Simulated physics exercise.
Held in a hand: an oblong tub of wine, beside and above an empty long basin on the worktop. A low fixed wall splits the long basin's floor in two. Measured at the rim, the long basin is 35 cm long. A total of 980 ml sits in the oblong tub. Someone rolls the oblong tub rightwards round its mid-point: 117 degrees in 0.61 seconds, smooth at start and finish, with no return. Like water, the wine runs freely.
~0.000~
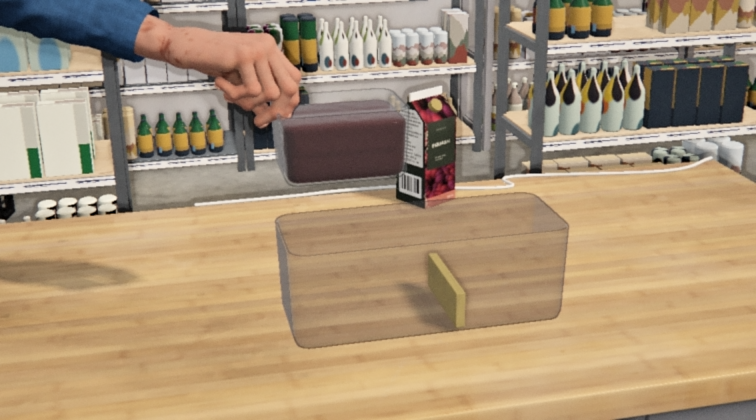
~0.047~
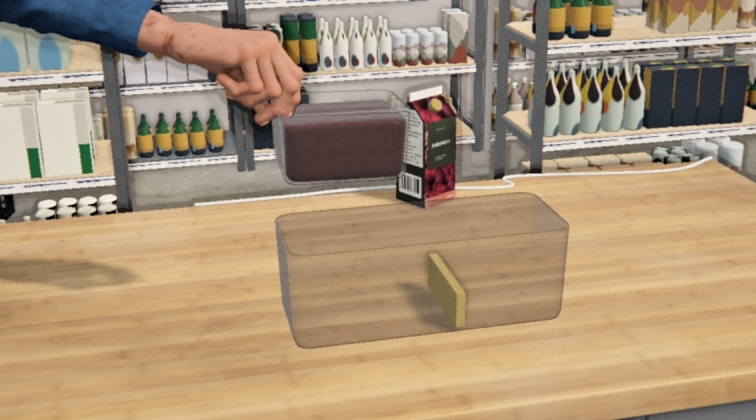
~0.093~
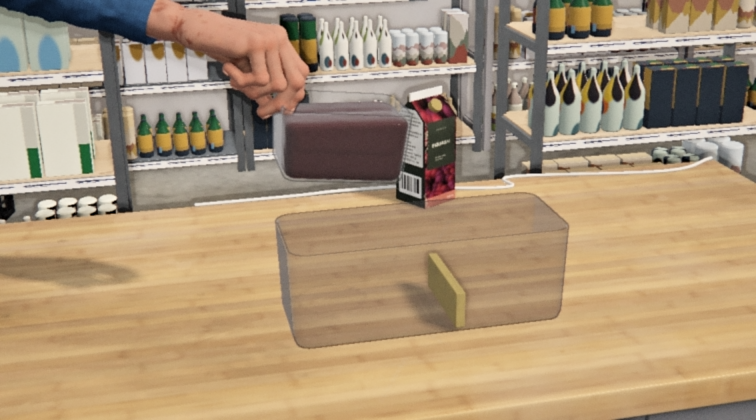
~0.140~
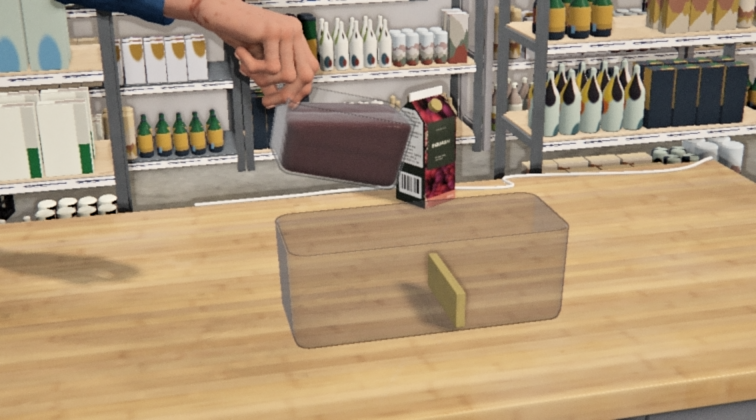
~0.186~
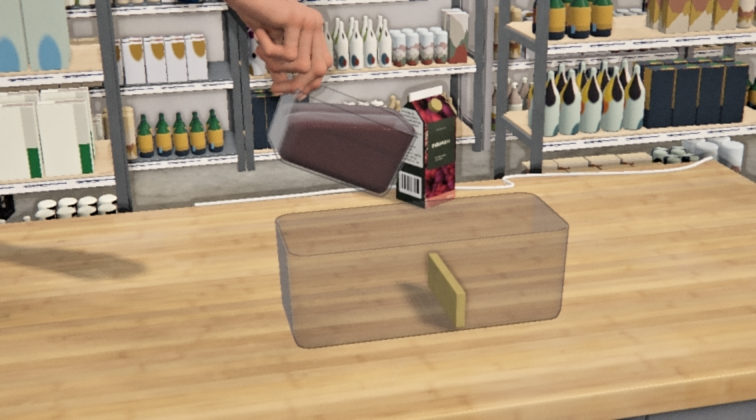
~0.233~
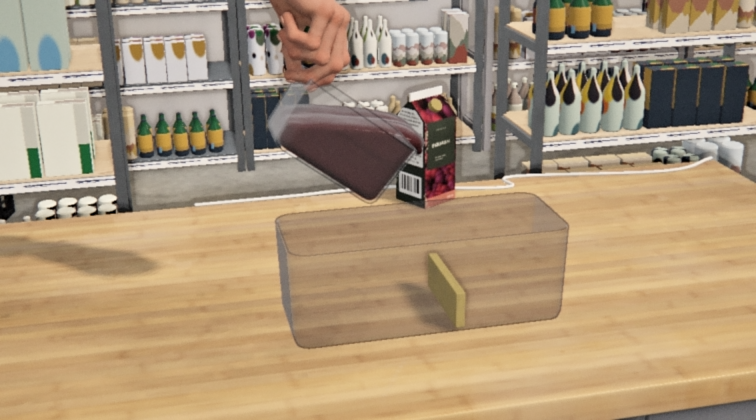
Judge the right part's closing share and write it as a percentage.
I would judge it at 37 per cent.
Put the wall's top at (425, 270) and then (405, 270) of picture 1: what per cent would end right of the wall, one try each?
I'd say 55 percent on the first go, 70 percent on the next.
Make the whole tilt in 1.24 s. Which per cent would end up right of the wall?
Result under that change: Approx. 60 %.
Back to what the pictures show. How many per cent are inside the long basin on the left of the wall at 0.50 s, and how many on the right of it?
22 per cent left and 32 right, roughly.
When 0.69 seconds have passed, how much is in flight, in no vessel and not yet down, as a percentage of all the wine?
Something like 12 per cent is in the air then.
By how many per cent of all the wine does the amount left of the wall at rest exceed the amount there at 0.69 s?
It comes to about 2 per cent.
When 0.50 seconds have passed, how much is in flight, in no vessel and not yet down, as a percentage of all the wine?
Around 30 percent.
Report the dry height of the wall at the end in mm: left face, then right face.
Roughly 28 mm on the left side and roughly 26 mm on the right.
By 0.50 s the tilt is 107° and 15 per cent is still to pour, 22 is left of the wall and 32 right of it.
By 0.69 s the tilt is 117° and 1 per cent is still to pour, 53 is left of the wall and 31 right of it.
By 0.89 s the tilt is 117° and 0 per cent is still to pour, 52 is left of the wall and 37 right of it.
By 1.11 s the tilt is 117° and 0 per cent is still to pour, 54 is left of the wall and 37 right of it.
At rest 54 per cent lies left of the wall, 37 right of it and 9 outside.
